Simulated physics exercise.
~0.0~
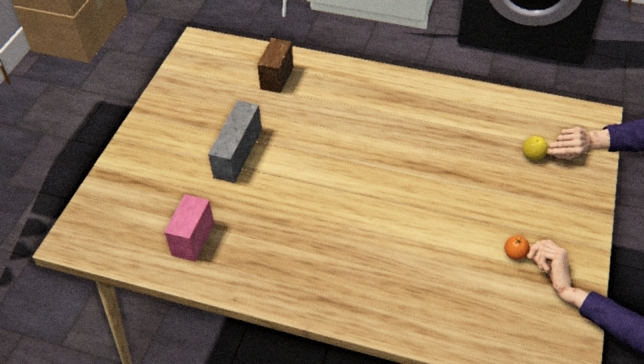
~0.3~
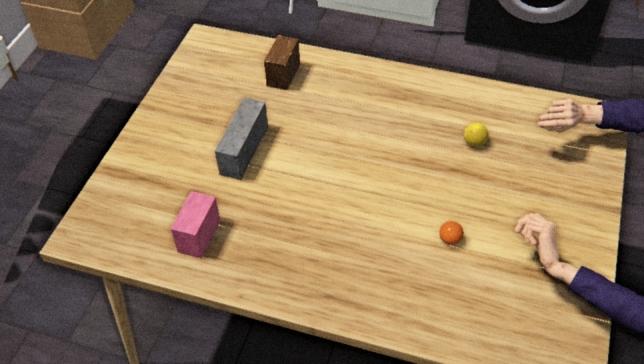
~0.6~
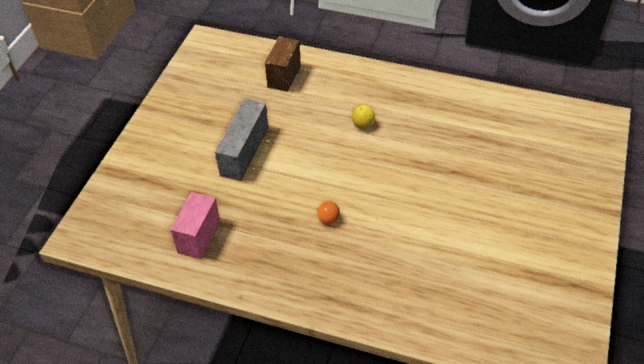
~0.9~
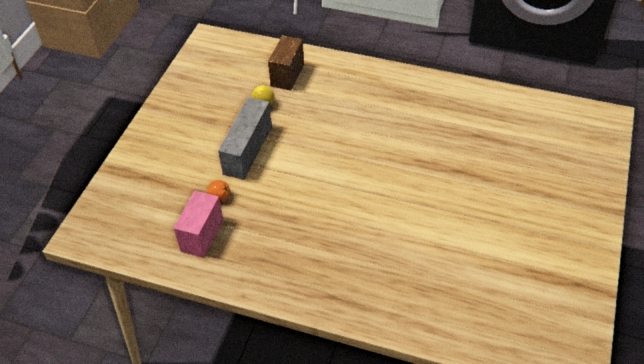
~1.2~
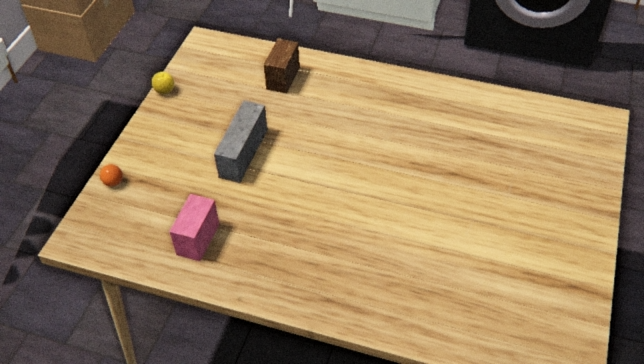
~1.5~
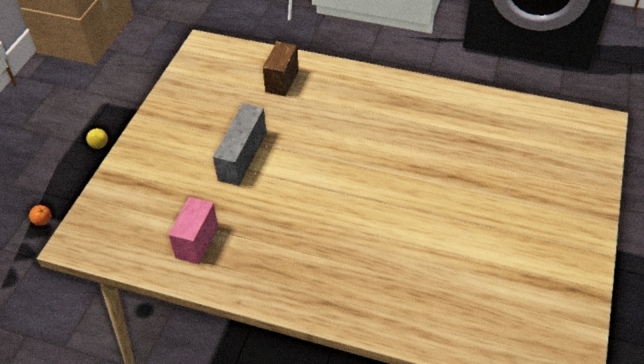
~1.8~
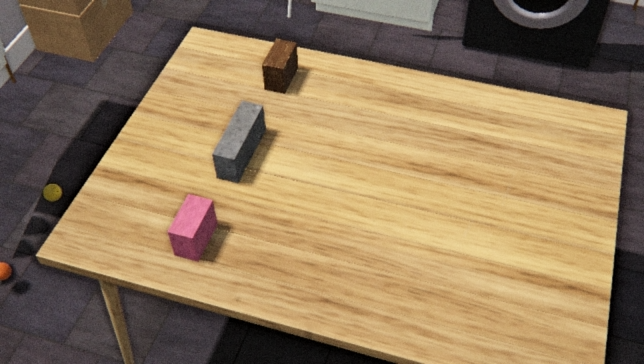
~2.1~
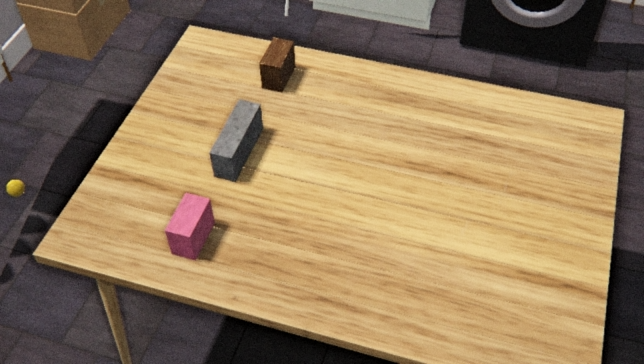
The clip opens on a wooden table where a pink block, a grey brick and a brown block stand in a spaced row on the left, while two hands at the right edge hold a yellow apple and an orange tomato. The hands let go and draw back as both rollers travel left across the tabletop. The apple passes between the brown block and the grey brick, and the tomato slips between the grey brick and the pink block. Both reach the left edge and drop off toward the floor. The tomato leaves view, while the apple remains visible at the far left and the blocks stay in place.
